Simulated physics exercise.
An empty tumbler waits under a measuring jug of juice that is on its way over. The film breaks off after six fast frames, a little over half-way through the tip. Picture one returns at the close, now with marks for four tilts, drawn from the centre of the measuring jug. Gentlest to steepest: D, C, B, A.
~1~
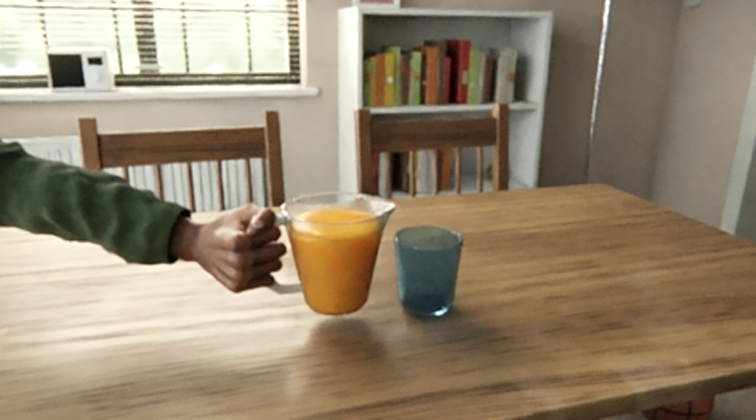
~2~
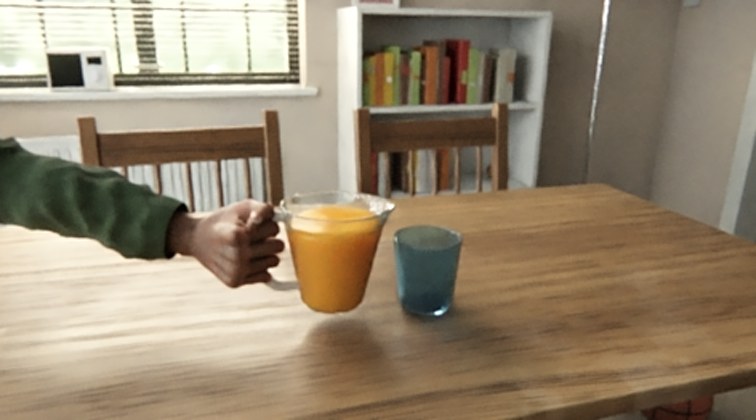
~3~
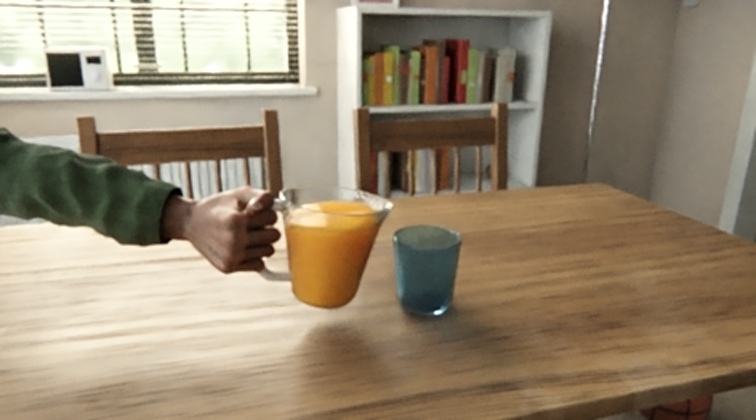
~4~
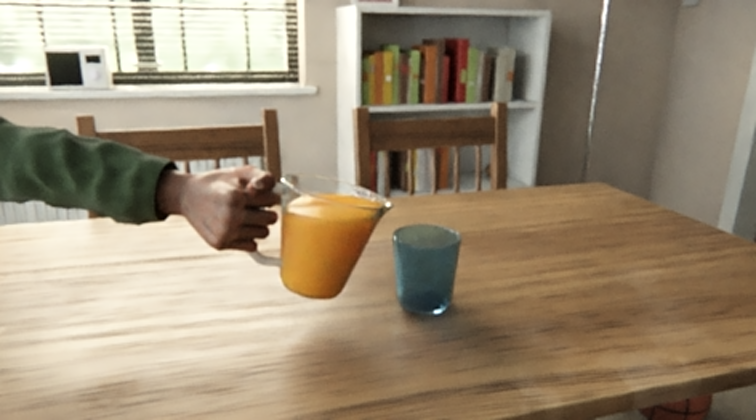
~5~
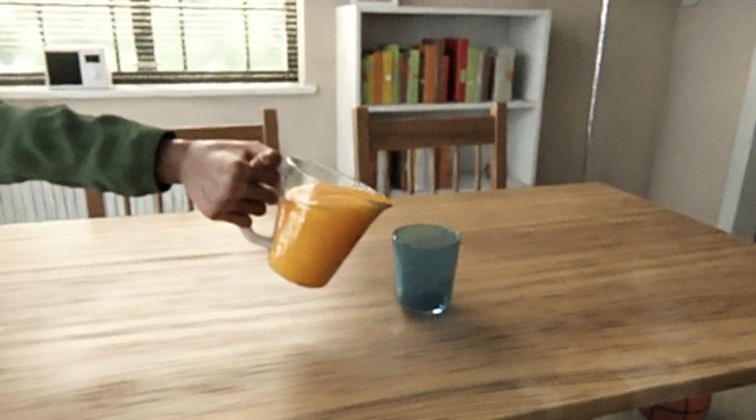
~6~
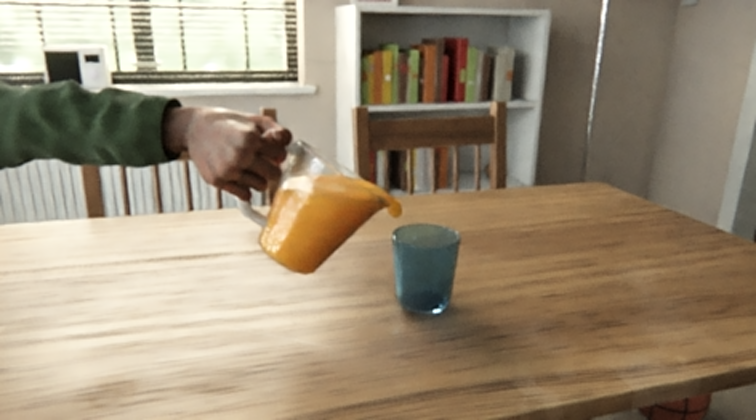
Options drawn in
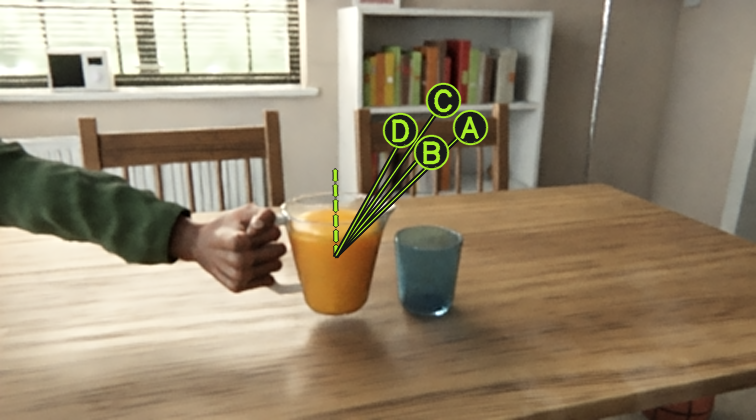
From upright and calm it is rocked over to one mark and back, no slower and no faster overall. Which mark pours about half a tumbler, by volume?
It is B.
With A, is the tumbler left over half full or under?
Over.
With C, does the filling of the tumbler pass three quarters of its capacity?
No.
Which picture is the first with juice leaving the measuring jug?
In picture 6.
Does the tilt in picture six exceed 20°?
Yes.
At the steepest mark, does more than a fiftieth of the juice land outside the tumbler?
No, it does not.
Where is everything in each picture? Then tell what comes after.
Upright, lip at (393, 205); rim of the tumbler round (429, 236); nothing has left yet, in the first frame.
Upright, lip at (393, 205); nothing has left yet, in the second frame.
Tipped about 7°, lip at (392, 205); nothing has left yet, in the third frame.
Tipped about 15°, lip at (391, 204); nothing has left yet, in the fourth frame.
Tipped about 25°, lip at (390, 203); nothing has left yet, in the fifth frame.
Tipped about 35°, lip at (389, 203); juice is over the lip, down to (395, 213), in the sixth frame.
In lime, A at (457, 138); B at (416, 162); C at (434, 115); D at (396, 148).
For mark A, the tumbler ends with about 67 % of what it can hold.
For mark B, the tumbler ends with about 50 % of what it can hold.
For mark C, the tumbler ends with about 35 % of what it can hold.
For mark D, the tumbler ends with about 21 % of what it can hold.
